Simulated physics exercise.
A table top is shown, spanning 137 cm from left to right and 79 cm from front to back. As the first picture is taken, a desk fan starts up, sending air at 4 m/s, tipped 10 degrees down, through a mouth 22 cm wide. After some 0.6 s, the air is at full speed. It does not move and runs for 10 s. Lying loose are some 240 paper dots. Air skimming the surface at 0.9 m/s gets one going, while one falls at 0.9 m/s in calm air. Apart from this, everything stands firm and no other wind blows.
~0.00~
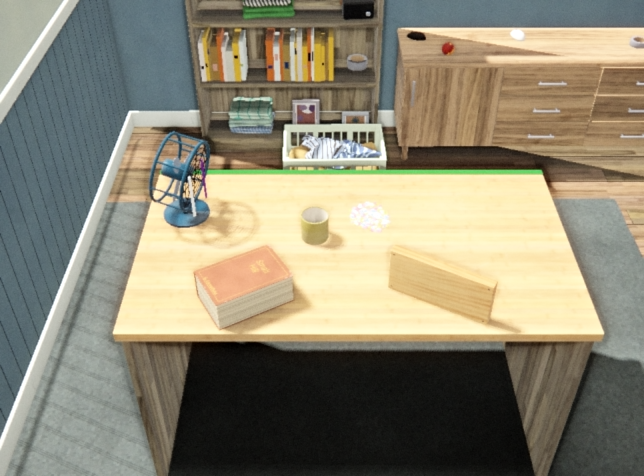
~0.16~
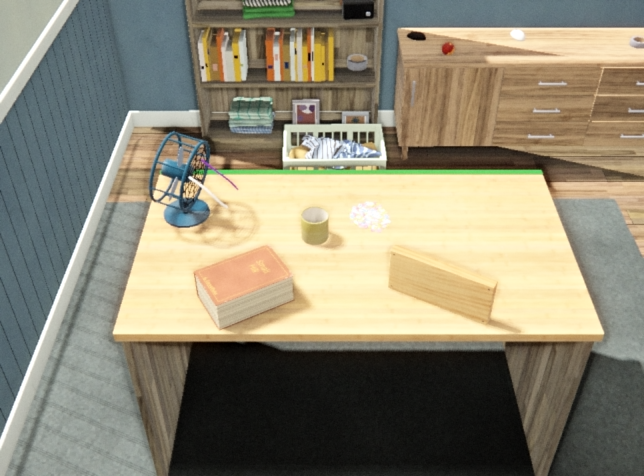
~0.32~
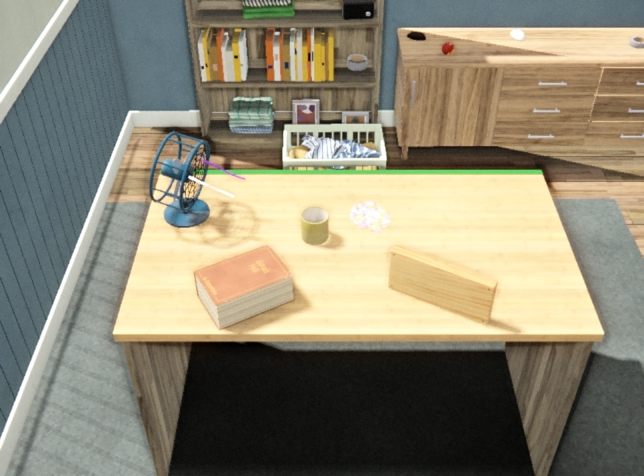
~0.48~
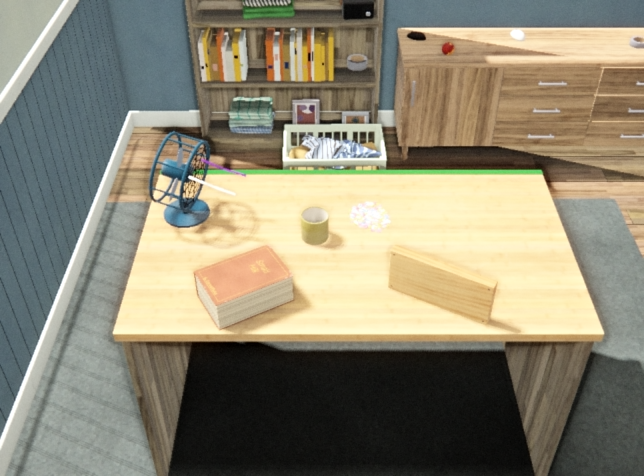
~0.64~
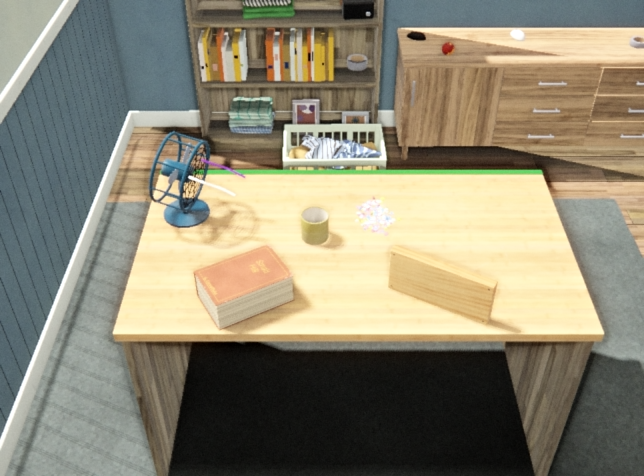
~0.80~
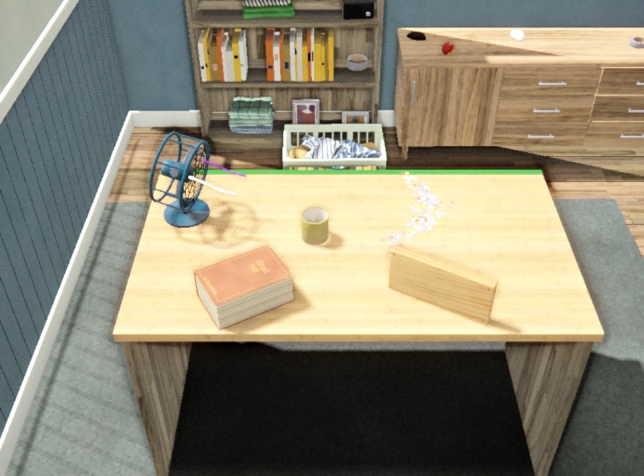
White paper dots lying still on a wooden desk, then scattering rightward past a mug as a blue desk fan blows streamers.
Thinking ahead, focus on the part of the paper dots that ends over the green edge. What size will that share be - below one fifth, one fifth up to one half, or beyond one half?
One fifth up to one half.
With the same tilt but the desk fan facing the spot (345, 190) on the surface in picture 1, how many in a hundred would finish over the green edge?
In that case the share would be about 0 %.
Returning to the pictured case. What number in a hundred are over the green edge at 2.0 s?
40 per cent, roughly.
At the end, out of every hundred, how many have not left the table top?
Roughly 0 per cent.
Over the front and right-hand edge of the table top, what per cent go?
About 0 per cent at the front edge and 70 per cent at the right-hand edge.
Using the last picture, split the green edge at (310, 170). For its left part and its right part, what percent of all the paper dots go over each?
0 % left and 30 % right.
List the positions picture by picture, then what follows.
In the first picture, the middle of the paper dots is near (367, 217), none has stirred yet and the mouth of the desk fan is at (180, 172).
In the second picture, the middle of the paper dots is near (367, 217), none has stirred yet and the green edge is centred on (351, 170).
In the third picture, the middle of the paper dots is near (367, 217), none has stirred yet, the top of a mug is at (315, 215) and the top of a board is at (443, 265).
In the fourth picture, the middle of the paper dots is near (367, 217) and none has stirred yet.
In the fifth picture, the middle of the paper dots is near (376, 216), the farthest in sight from the desk fan is at (399, 219) and about 45 % have left their places.
In the sixth picture, the middle of the paper dots is near (425, 210), the farthest in sight from the desk fan is at (452, 202) and all have left their places.
After 2.0 s, 1 % are on the move or not yet settled, 36 % are over the green edge.
After 3.2 s, 0 % are on the move or not yet settled, 36 % are over the green edge.
After 5.5 s, 0 % are on the move or not yet settled, 36 % are over the green edge.
After 10.0 s, at the end, 36 % are over the green edge.
